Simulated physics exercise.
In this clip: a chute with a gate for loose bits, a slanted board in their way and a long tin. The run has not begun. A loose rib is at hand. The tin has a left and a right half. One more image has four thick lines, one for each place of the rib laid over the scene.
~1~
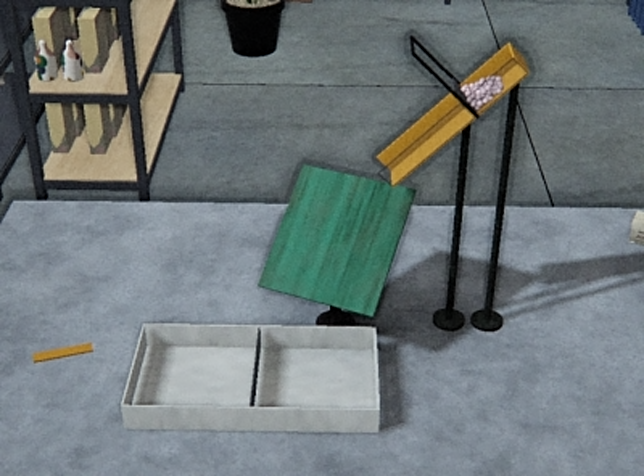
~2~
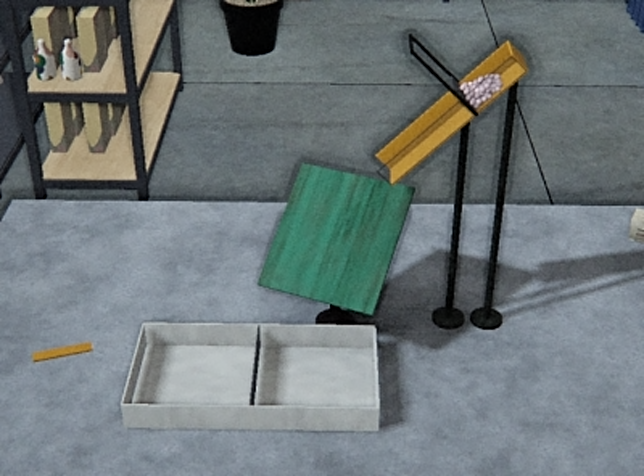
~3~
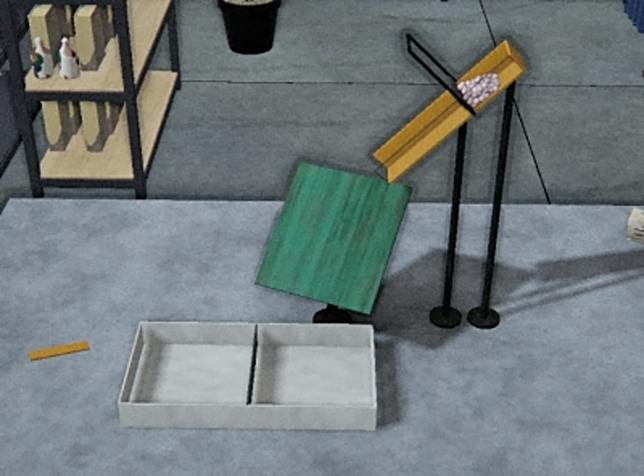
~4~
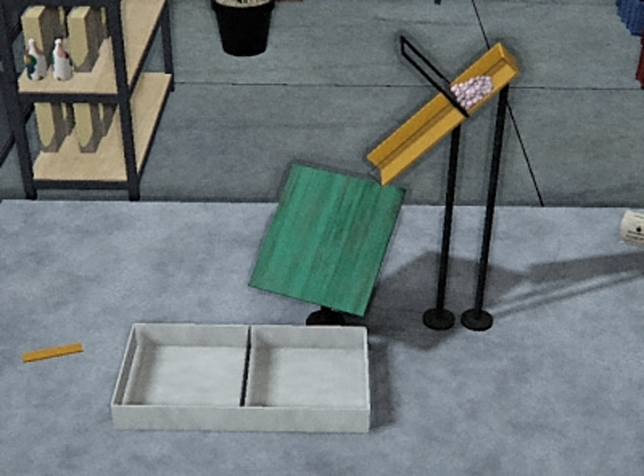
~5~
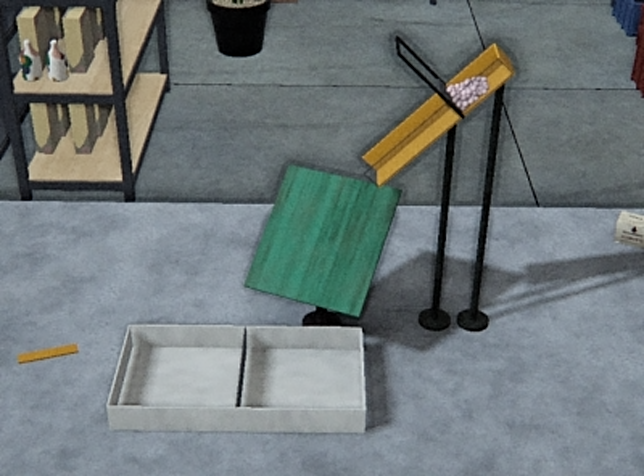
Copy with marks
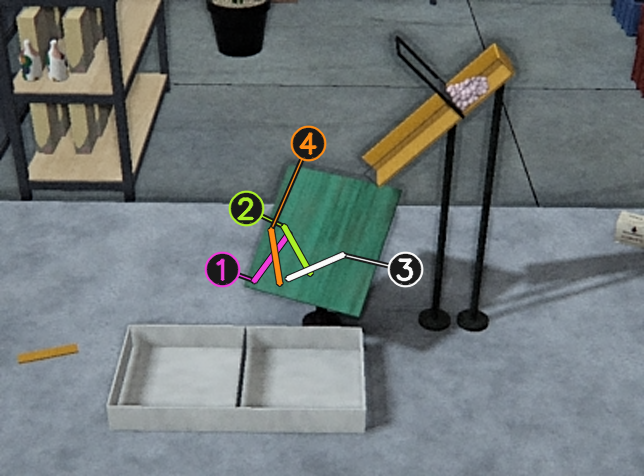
The footage shows small pale beads resting behind a gate in a sloping yellow chute, above a tilted green board and a two-part pale tray, with an orange strip lying left; only the view shifts slightly, and the objects stay still.
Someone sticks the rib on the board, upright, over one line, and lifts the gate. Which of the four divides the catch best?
1 works best here.
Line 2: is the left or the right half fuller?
Right.
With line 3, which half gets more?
The left half.
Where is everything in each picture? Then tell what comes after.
Load behind the gate at (481, 93), sugar pearls; lip of the chute at (392, 179), sloping fairly steeply, in the first frame.
Middle of the board at (336, 236), tilted fairly steeply; middle of its low edge at (313, 299); of its high edge at (358, 175), in the second frame.
Front corners of the tin at (119, 403) and (376, 407); front end of its middle wall at (247, 405); gate still shut at (453, 86), in the third frame.
Middle of the load at (471, 93); lip at (382, 179), in the fourth frame.
Middle of the load at (467, 94); lip at (378, 179), in the fifth frame.
On the marked copy, line 1 from (288, 233) to (254, 280); line 2 from (284, 226) to (310, 273); line 3 from (343, 254) to (288, 278); line 4 from (271, 230) to (279, 283).
With 1, of what is caught, about two thirds in the left half, about a third in the right.
With 2, of what is caught, a small part in the left half, most in the right.
With 3, of what is caught, nearly all in the left half, a stray few in the right.
With 4, of what is caught, a small part in the left half, nearly all in the right.
